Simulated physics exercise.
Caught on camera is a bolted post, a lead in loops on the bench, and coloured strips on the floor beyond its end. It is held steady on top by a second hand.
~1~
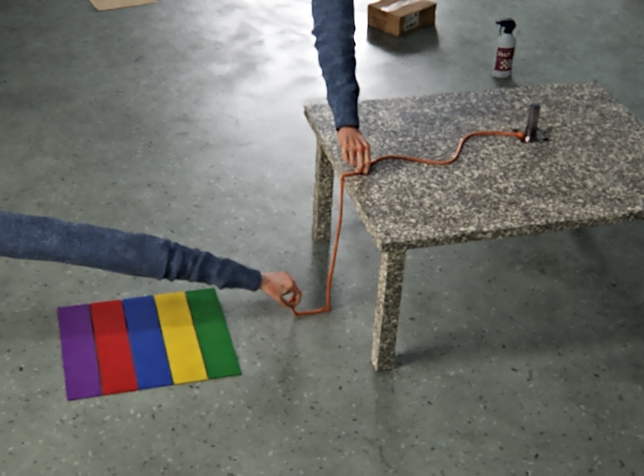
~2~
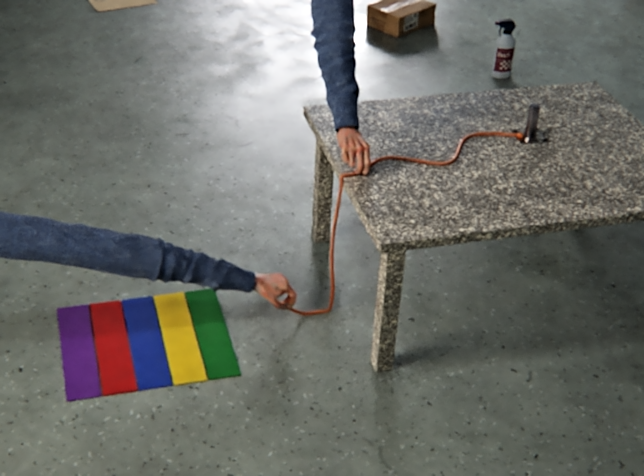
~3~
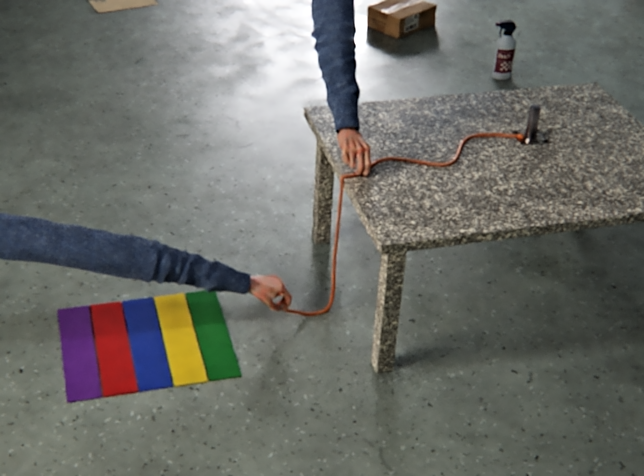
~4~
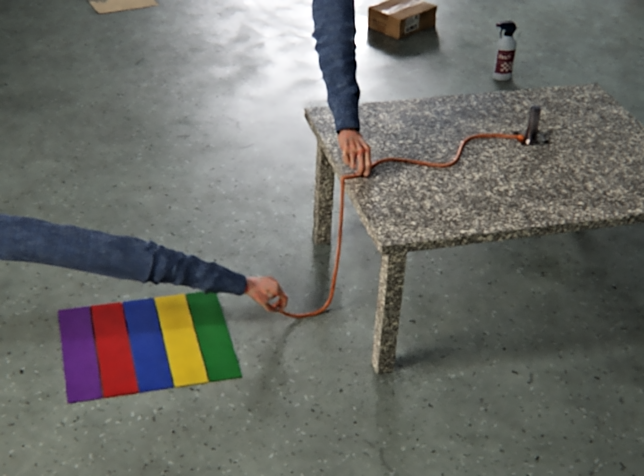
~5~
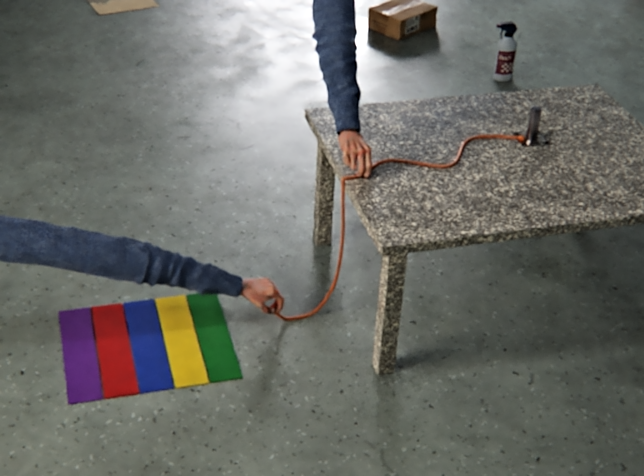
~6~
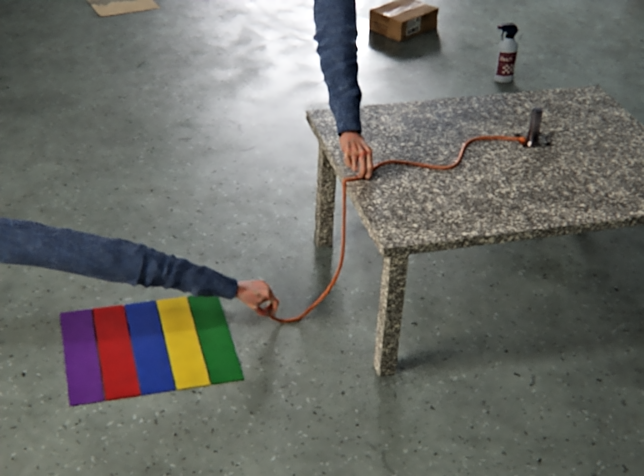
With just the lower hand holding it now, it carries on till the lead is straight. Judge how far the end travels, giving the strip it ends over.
It ends over the blue strip.
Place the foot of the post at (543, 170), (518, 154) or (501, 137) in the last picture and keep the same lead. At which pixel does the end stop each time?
First (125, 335), then (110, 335), then (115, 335).
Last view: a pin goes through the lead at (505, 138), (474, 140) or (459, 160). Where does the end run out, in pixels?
(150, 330); (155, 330); (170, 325).
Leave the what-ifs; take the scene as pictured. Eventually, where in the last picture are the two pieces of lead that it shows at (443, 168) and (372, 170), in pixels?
Final spots: (416, 163), then (344, 180).
Soon after, end near (210, 322); over green.
Then, end near (170, 327); over yellow.
At full stretch, end near (146, 330); over blue. The end stops over the blue strip.
